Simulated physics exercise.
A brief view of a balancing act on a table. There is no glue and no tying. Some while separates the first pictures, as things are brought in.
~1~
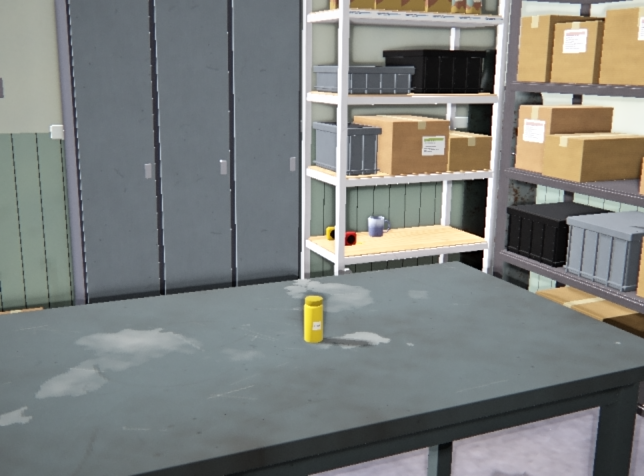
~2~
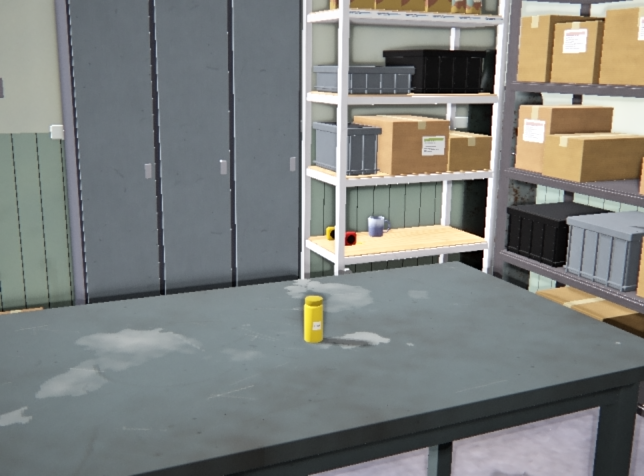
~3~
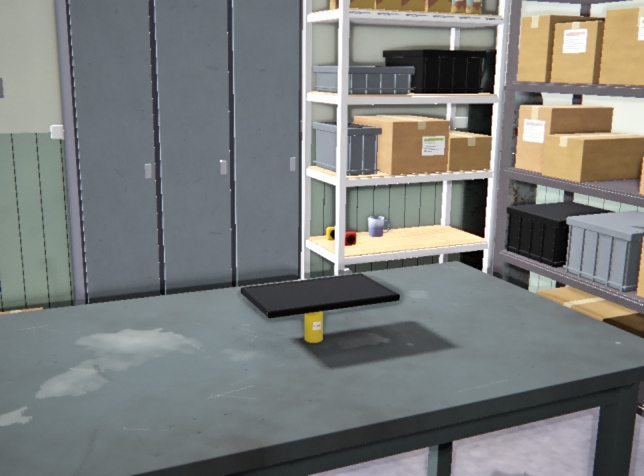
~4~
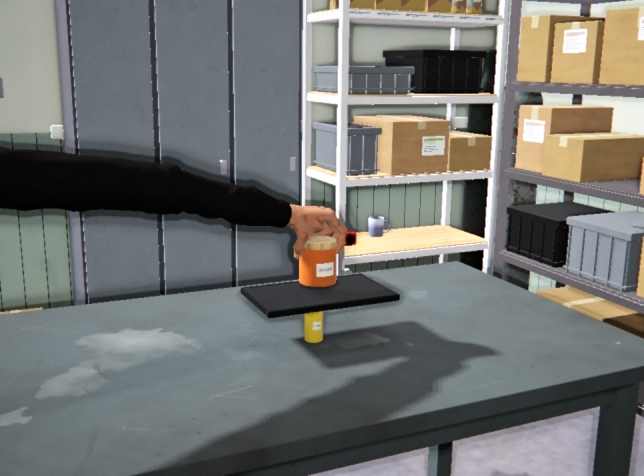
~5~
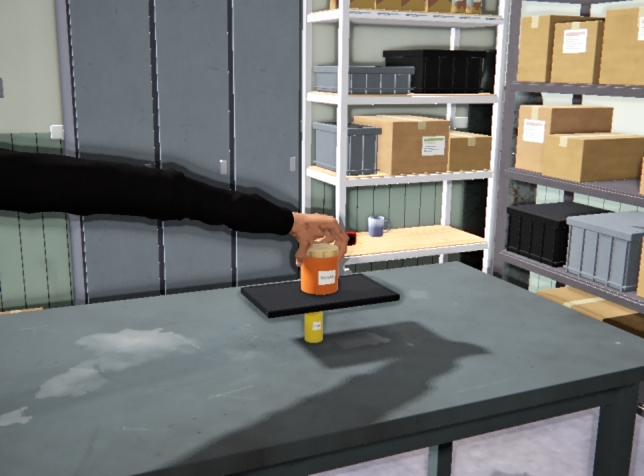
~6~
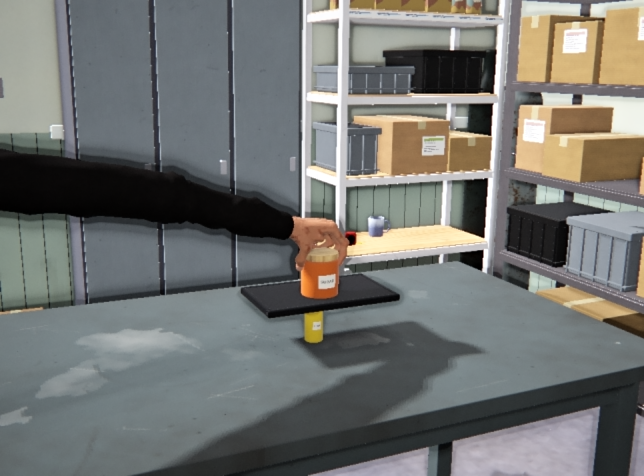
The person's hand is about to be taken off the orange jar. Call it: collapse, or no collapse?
No collapse.
Then, 0.40 s after the last picture, nothing has stirred.
Then, 0.80 s after the last picture, orange jar resting near (320, 273).
At rest, all 3 in place. Seen from the same camera at the end, orange jar near (320, 273). The stack holds.
